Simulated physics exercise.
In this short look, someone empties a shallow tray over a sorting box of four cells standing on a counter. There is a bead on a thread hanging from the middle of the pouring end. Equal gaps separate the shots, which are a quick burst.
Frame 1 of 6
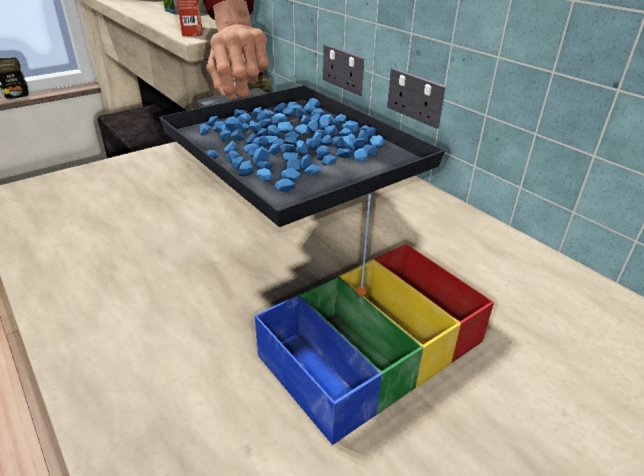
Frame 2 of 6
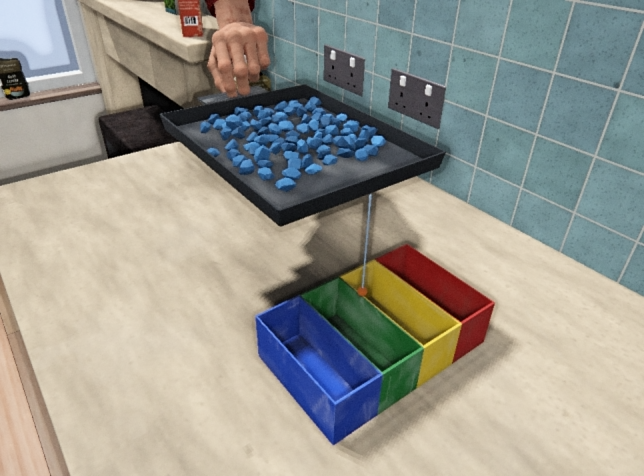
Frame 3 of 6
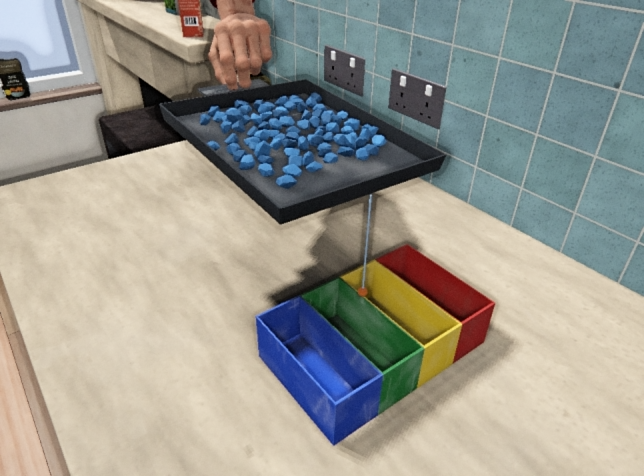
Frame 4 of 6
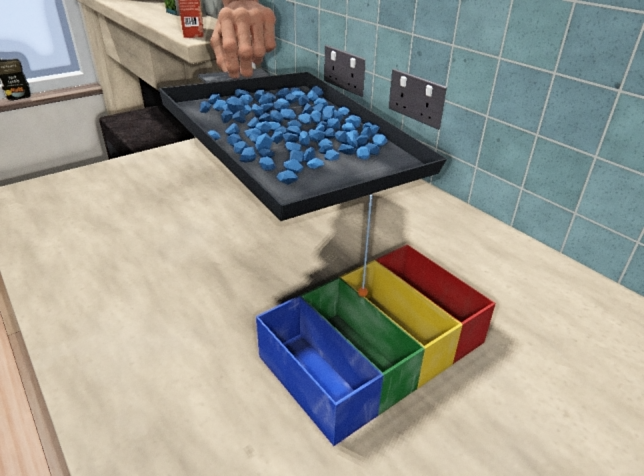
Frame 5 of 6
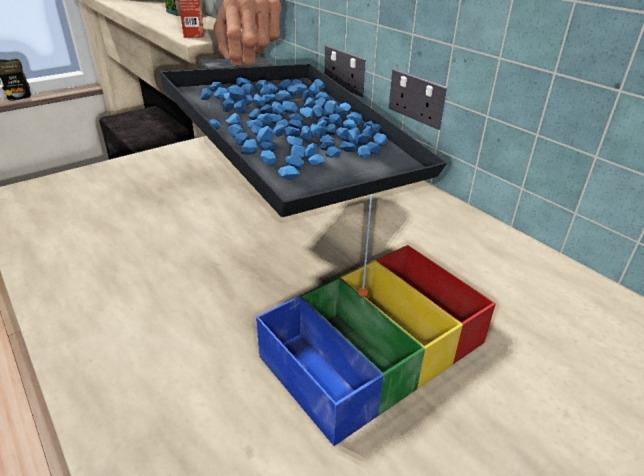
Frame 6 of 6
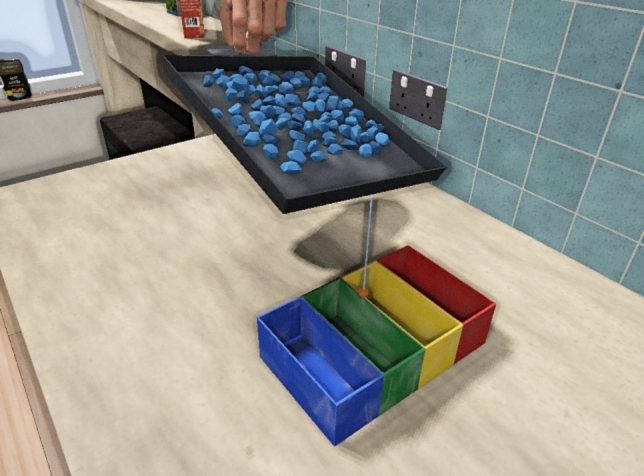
At the start, a hand holds the far edge of a dark, shallow tray of blue stones, level above a box with blue, green, yellow and red cells on a counter. The hand then gradually raises the far end, and the tray slants toward its right near corner while the stones stay on it.
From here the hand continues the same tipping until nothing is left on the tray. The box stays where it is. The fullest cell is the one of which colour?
The fullest cell is the red one.
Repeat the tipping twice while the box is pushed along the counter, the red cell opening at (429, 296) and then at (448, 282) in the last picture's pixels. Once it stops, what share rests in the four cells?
Close to 60 in a hundred, followed by close to 90 in a hundred.
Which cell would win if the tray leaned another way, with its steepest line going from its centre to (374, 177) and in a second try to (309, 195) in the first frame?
Try 1 - the red cell / try 2 - the blue one.
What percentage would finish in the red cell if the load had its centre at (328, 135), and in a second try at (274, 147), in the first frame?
70 per cent for the first try, 60 per cent for the second.
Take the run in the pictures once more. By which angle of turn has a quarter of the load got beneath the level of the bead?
Roughly 80 degrees at that moment.
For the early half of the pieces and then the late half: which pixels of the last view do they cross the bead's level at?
Roughly at (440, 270) first, and then at (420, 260).
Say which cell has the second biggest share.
The yellow one.
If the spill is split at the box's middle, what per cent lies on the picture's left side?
0 %, near enough.
Soon after the last picture, tray tipped steeply; nearly all on the tray; a stray few falling or outside the box.
A little later, tray tipped right over; about a quarter on the tray; about half in the red cell; a small part in the yellow cell; about a quarter falling or outside the box.
Later still, tray tipped past a quarter turn; most in the red cell; about a quarter in the yellow cell; a small part falling or outside the box.
At rest, tray tipped past a quarter turn; most in the red cell; about a quarter in the yellow cell; none in the blue cell; none in the green cell; a small part outside the box.
